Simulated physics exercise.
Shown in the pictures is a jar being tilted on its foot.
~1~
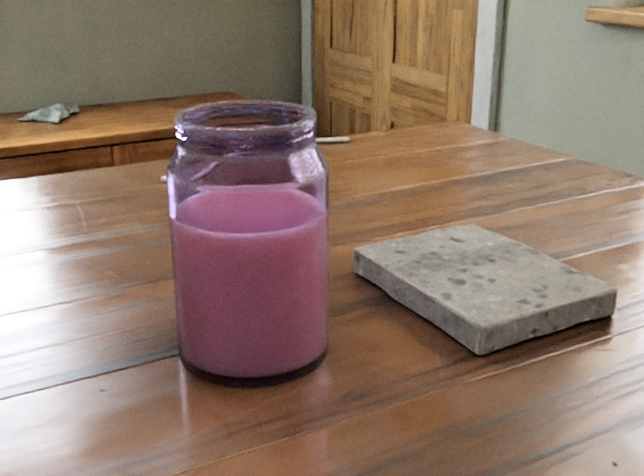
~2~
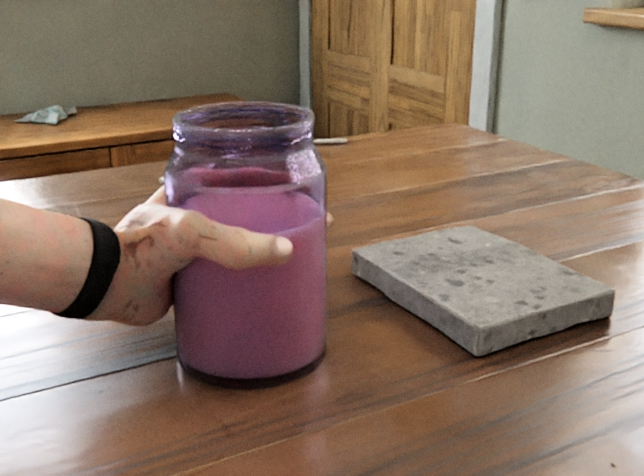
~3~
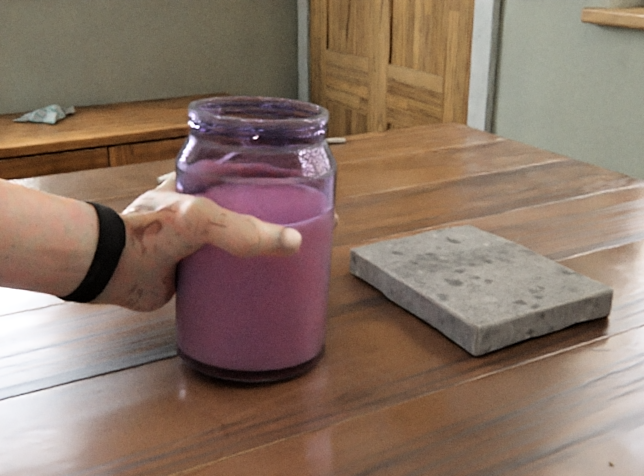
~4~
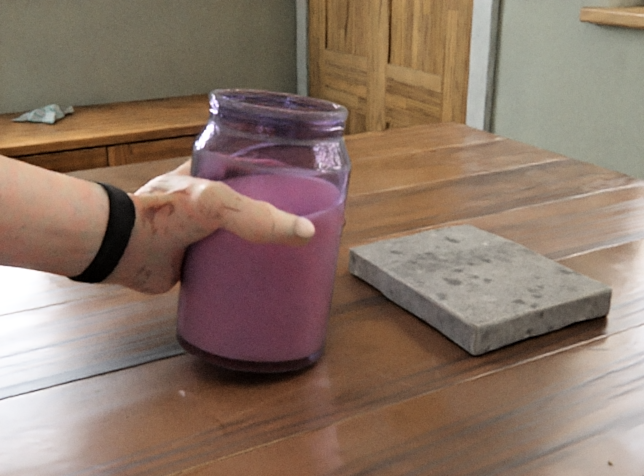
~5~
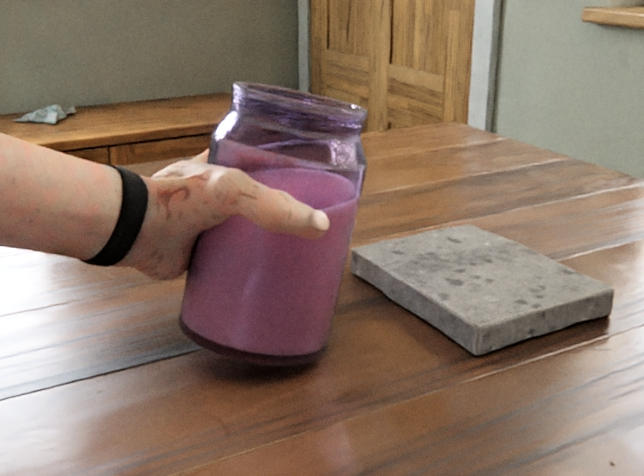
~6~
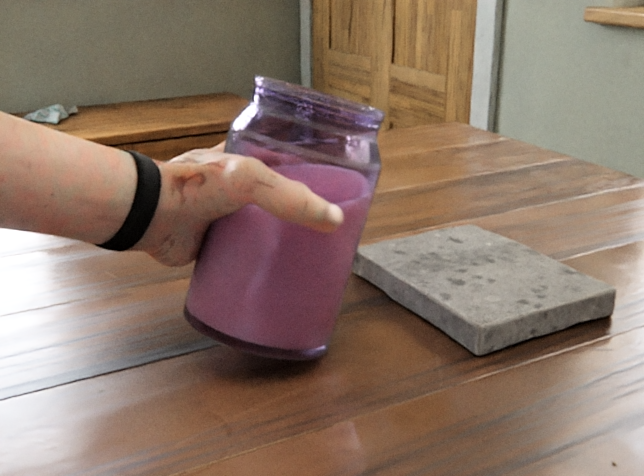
A purple glass jar, about two thirds full of pinkish-purple contents, stands upright left of centre on a glossy brown wooden table, with a flat grey slab to its right. The steady, slightly raised view also shows a wooden sideboard, wooden doors and grey-green walls behind. A hand with a black wristband comes in from the left, grips the jar and gradually leans it rightwards on its base.
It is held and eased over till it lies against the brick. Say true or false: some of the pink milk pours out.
True.
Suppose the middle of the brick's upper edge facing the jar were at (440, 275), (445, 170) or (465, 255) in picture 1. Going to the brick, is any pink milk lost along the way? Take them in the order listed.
Taking each in turn: Some escapes, nothing escapes, some escapes.
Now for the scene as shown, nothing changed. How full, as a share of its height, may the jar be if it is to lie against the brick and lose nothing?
My estimate is roughly 35 percent.
Next, the jar leans by about 40°; its rim is dry.
After that, the jar leans by about 65°; it has slopped over; about three quarters of the pink milk is inside.
Finally, the jar leans by about 70°, against the brick; it has slopped over; about half of the pink milk is inside.
